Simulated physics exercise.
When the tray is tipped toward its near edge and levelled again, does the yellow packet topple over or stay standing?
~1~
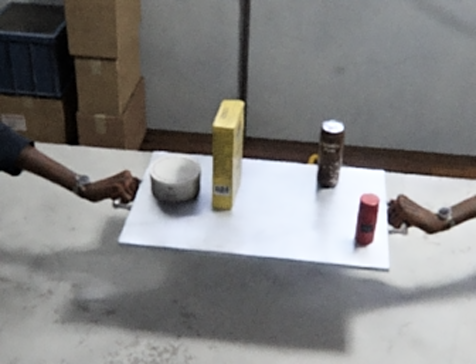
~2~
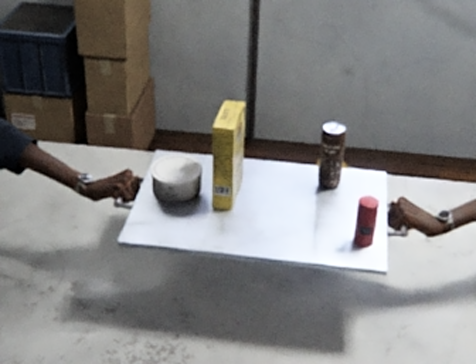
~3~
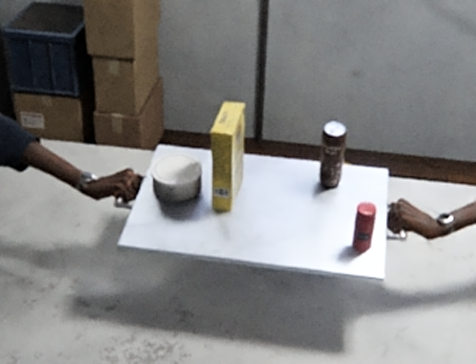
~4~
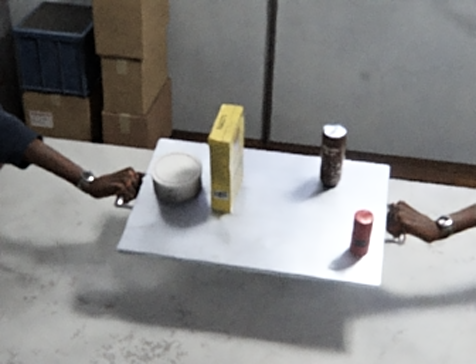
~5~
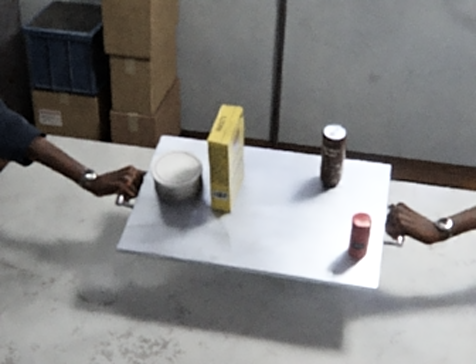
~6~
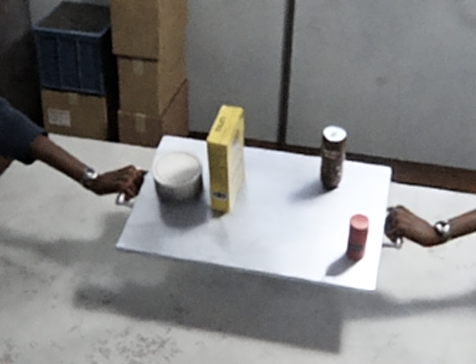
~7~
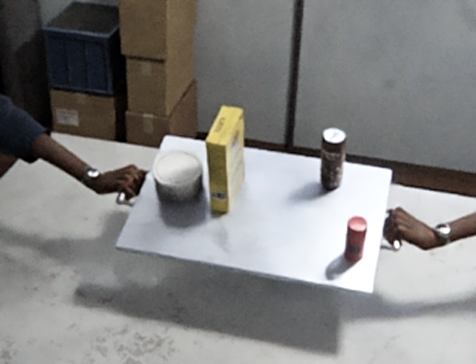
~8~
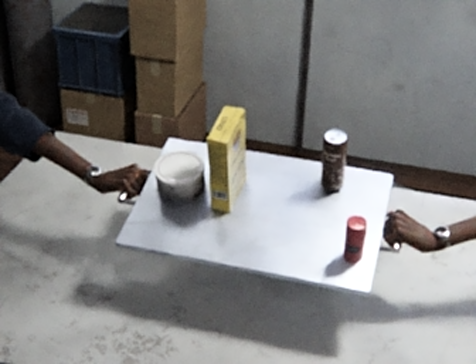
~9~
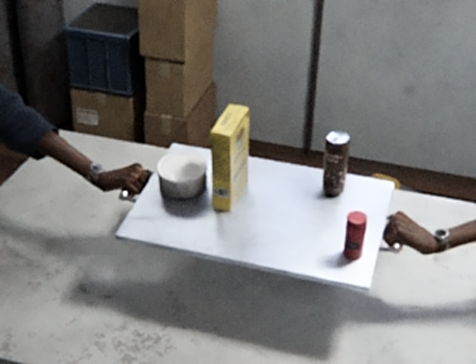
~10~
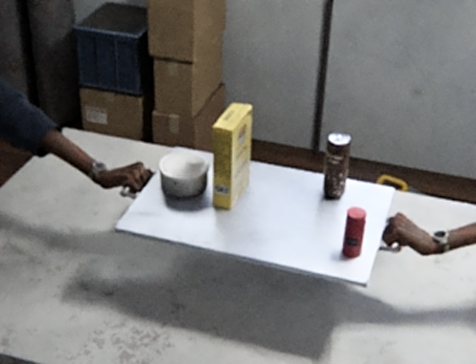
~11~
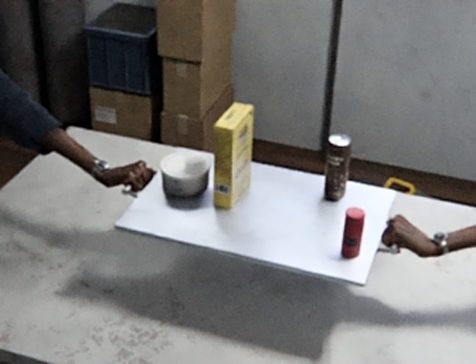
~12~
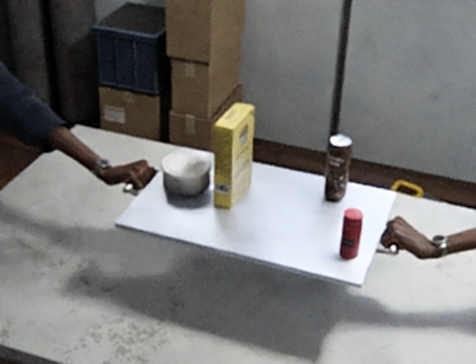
The yellow packet stays standing on its base through the tilt and is still upright once the tray is levelled.
